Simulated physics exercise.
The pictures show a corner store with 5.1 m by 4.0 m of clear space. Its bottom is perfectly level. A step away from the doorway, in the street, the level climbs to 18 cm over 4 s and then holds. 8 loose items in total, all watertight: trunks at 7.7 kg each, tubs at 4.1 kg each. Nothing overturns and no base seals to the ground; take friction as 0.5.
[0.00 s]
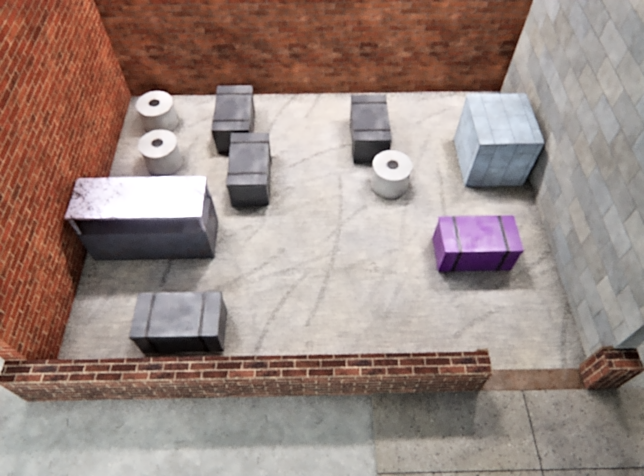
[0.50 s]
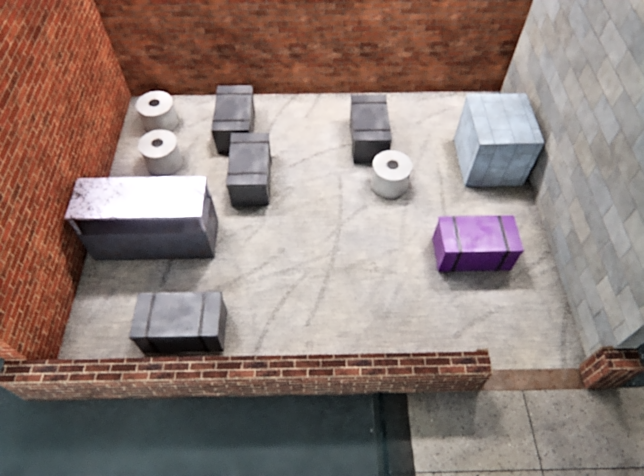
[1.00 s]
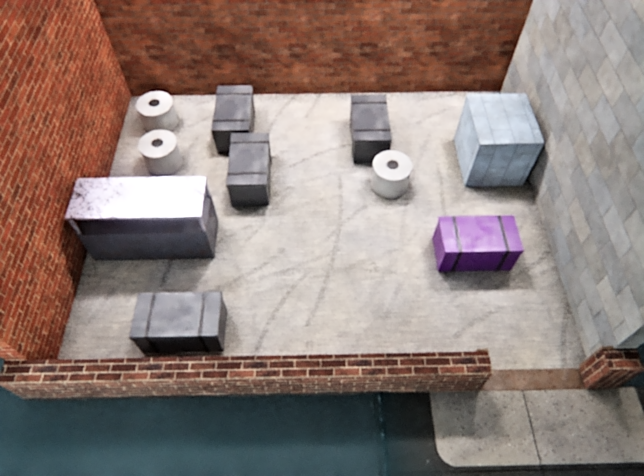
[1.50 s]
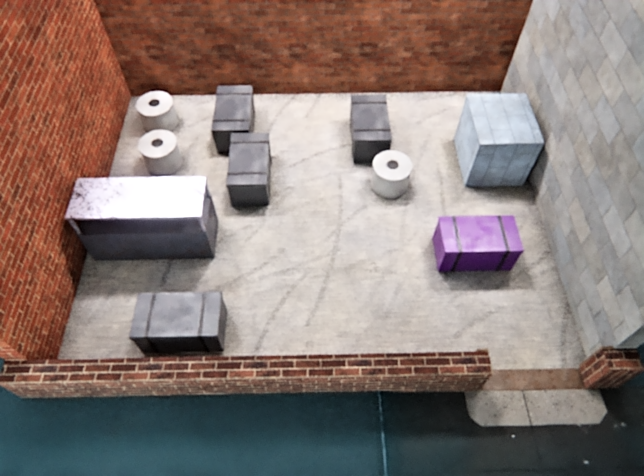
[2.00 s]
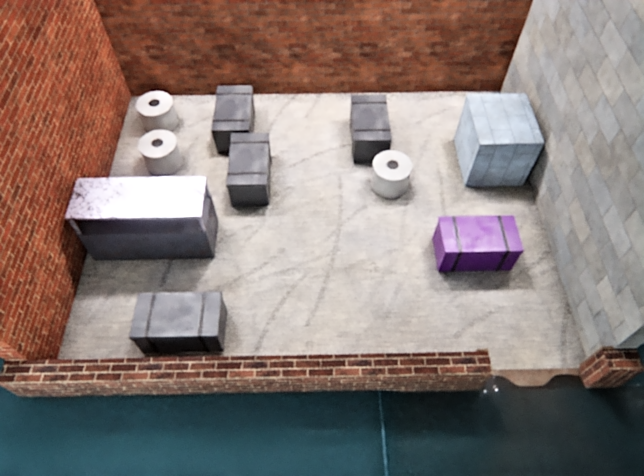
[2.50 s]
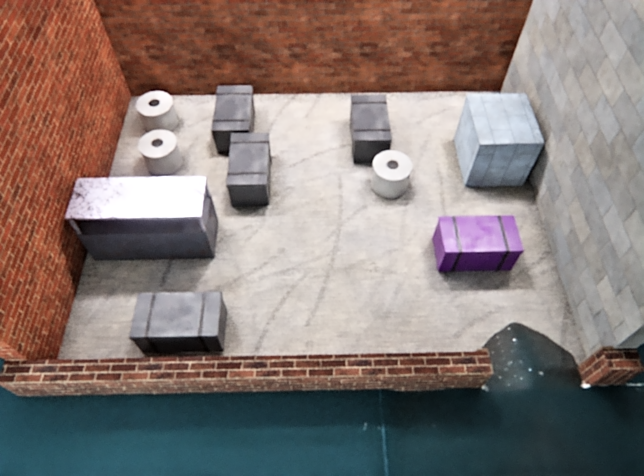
Brick-walled storeroom of grey and purple trunks and white tubs sitting still as dark water spreads outside and enters the doorway.
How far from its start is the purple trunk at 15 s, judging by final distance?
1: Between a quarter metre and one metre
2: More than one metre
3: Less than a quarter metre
The answer is 2.
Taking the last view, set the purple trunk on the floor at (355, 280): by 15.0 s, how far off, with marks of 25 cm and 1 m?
Answer: It scarcely moves.
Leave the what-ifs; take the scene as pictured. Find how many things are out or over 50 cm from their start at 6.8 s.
2.
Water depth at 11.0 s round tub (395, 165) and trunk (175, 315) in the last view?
Close to 6 and 1 centimetres.
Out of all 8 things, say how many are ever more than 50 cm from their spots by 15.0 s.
The count comes to 7.
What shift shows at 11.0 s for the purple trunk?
By that time, close to 200 cm.
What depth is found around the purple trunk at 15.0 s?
I'd say around 6 cm.
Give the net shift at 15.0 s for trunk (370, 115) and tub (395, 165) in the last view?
Respectively 200 and 100 centimetres.
After 3.5 s the purple trunk is near (480, 233), 0.0 m from its start, aground; 0 afloat.
After 6.8 s the purple trunk is near (398, 117), 1.9 m from its start, afloat; 2 afloat.
After 11.0 s the purple trunk is near (413, 90), 2.2 m from its start, afloat; 7 afloat.
After 15.0 s the purple trunk is near (385, 89), 2.3 m from its start, afloat; 8 afloat.
